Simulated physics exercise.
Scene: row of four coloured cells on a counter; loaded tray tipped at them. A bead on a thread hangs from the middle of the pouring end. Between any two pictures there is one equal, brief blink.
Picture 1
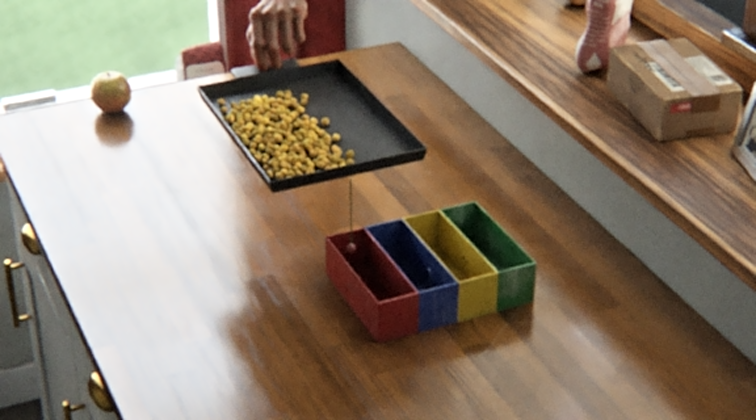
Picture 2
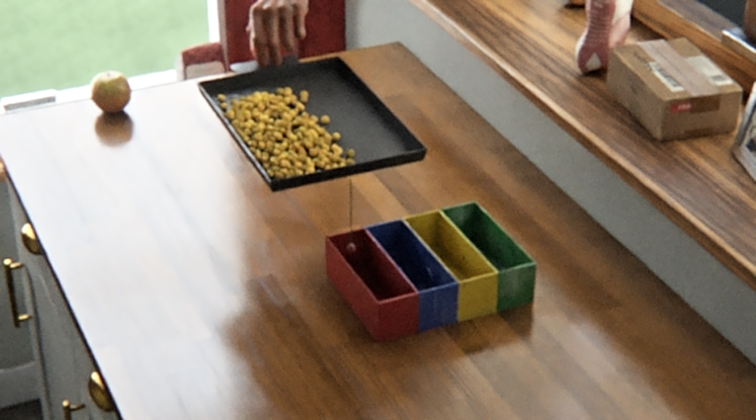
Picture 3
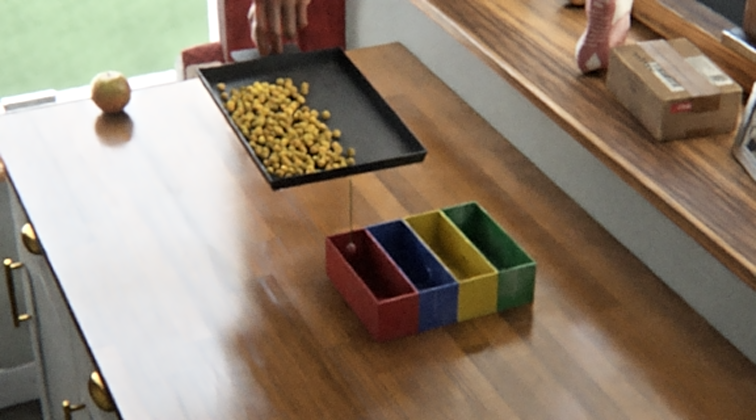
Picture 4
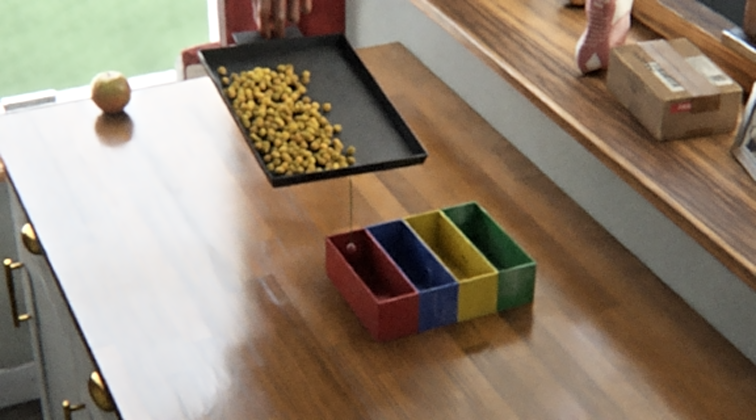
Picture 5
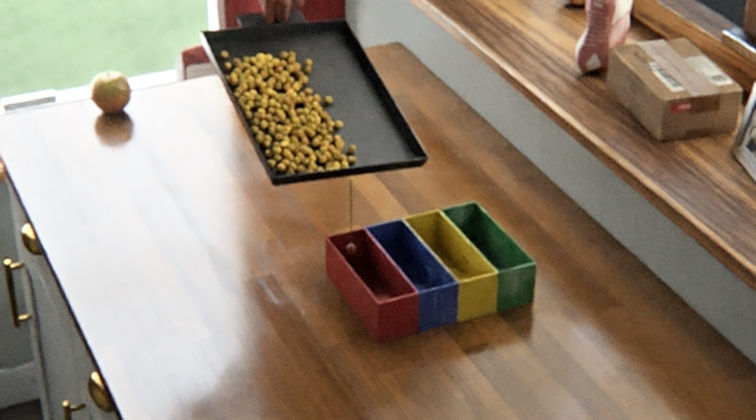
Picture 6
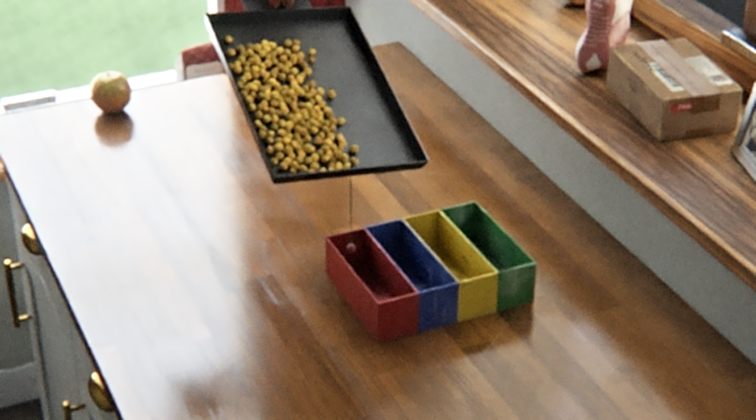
A hand tilting a black tray of yellow corn balls, raising its far end above four coloured cells on a wooden counter.
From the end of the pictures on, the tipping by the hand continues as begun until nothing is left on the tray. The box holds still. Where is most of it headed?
Mostly to the blue cell.
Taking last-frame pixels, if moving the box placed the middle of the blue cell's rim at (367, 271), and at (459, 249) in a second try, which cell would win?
In the first try it is that yellow cell, in the second it is the cell in red.
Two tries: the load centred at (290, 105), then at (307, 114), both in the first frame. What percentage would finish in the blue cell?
Roughly 50 and 50 percent, in that order.
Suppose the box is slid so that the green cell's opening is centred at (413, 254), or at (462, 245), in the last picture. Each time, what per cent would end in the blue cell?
10 % and 30 %.
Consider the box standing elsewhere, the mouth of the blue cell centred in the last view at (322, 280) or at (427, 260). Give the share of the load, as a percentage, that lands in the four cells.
In turn about 70 and about 80 percent.
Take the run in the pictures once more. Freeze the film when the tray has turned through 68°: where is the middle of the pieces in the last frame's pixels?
Mark it at roughly (368, 146) in the final frame.
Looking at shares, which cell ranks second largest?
Second: The cell in red.
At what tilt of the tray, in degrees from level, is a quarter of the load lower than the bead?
That happens at around 110°.
Just after the last frame, tray tipped steeply; almost all on the tray; just a few in the yellow cell; about a tenth falling or outside the box.
A moment on, tray tipped past a quarter turn; the larger part on the tray; about a tenth in the yellow cell; about a tenth in the blue cell; just a few in the red cell; just a few in the green cell; just a few falling or outside the box.
Further on, tray tipped past a quarter turn; roughly half in the blue cell; roughly a quarter in the red cell; roughly a quarter in the yellow cell; just a few in the green cell; about a tenth falling or outside the box.
When it is over, tray tipped past a quarter turn; roughly half in the blue cell; roughly a quarter in the red cell; roughly a quarter in the yellow cell; just a few in the green cell; about a tenth outside the box.
